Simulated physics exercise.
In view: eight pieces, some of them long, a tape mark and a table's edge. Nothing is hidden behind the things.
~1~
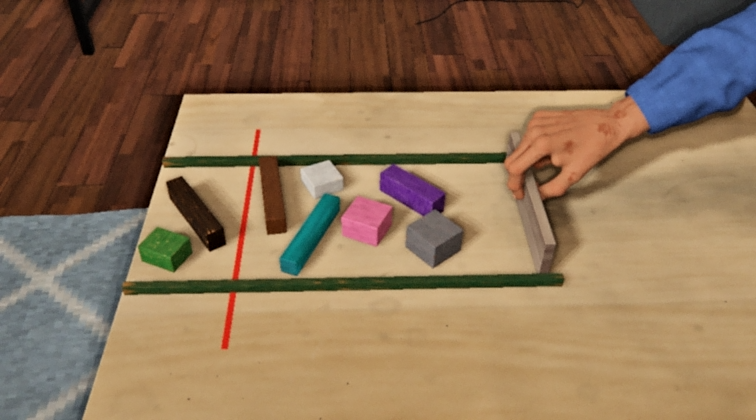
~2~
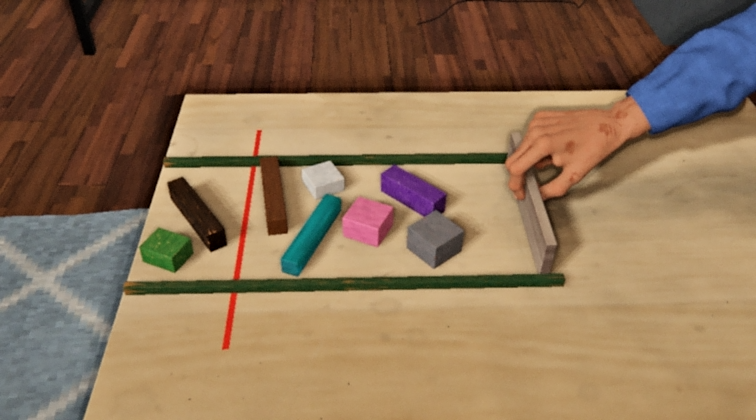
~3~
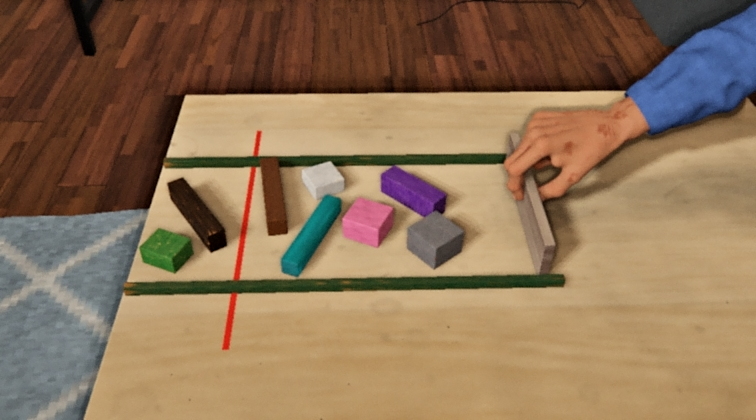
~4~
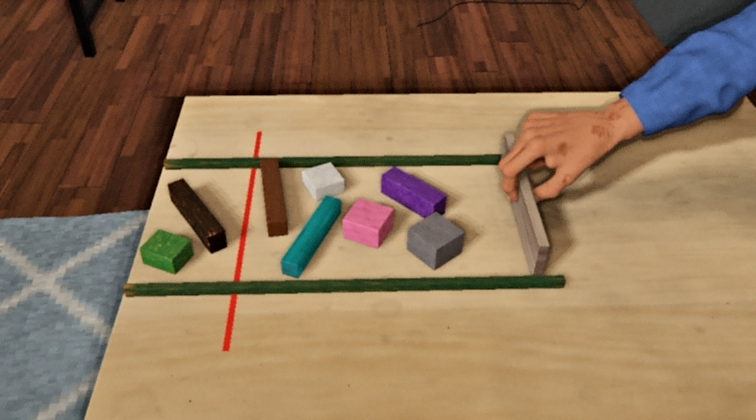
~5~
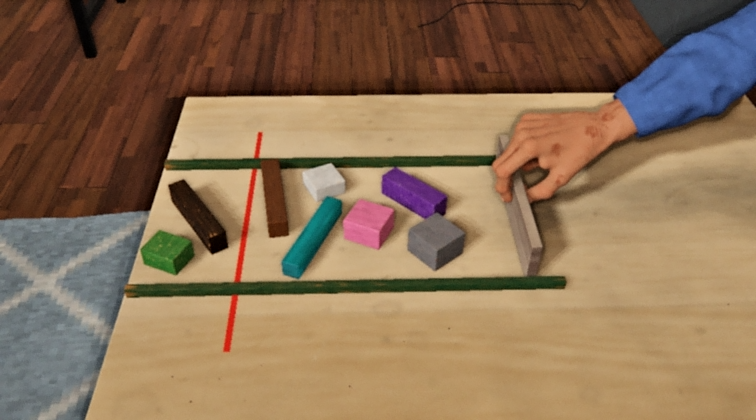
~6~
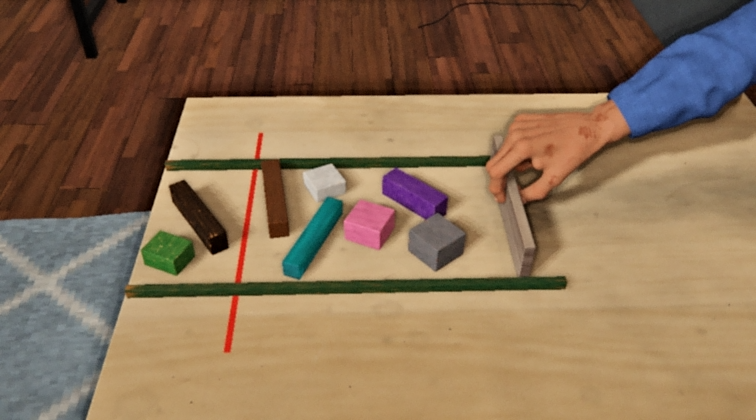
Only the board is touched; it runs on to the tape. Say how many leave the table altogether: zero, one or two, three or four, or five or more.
Outcome: The number that fall off is one or two.
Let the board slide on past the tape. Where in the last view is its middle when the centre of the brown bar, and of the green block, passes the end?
Near (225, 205) and (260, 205).
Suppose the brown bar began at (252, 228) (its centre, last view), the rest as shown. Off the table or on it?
Then it is kept.
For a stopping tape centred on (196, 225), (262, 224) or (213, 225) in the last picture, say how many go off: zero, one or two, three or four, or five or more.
In that order: Three to four; zero; either three or four.
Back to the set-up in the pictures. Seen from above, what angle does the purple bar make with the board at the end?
About 0°.
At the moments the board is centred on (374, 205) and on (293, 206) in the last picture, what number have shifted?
First 4, then 8.
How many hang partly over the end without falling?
It comes to 0.
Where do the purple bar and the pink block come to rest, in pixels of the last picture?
Near (239, 192) and (212, 229).
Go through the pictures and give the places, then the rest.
The first picture shows green block (166, 249); black bar (195, 212); brown bar (272, 194); board (528, 199); tape (244, 221).
The second picture shows black bar (196, 213); turquoise stick (312, 233).
The third picture shows brown bar (273, 195); board (527, 200).
The fourth picture shows green block (167, 252); purple bar (413, 194).
The fifth picture shows black bar (197, 216); pink block (369, 224).
The sixth picture shows green block (168, 253); black bar (198, 216); brown bar (275, 197); board (510, 203); tape (247, 224).
Soon after, none off yet; green block at rest near (168, 253); black bar at rest near (198, 216); brown bar at rest near (275, 197).
Then, none off yet; green block at rest near (168, 253); black bar at rest near (198, 216); brown bar moving near (267, 198).
Further on, none off yet; green block moved a little near (153, 255); black bar moved a little near (178, 218); brown bar moved a little near (218, 194).
At rest, the number that fall off is one or two; fallen, black bar and green block.
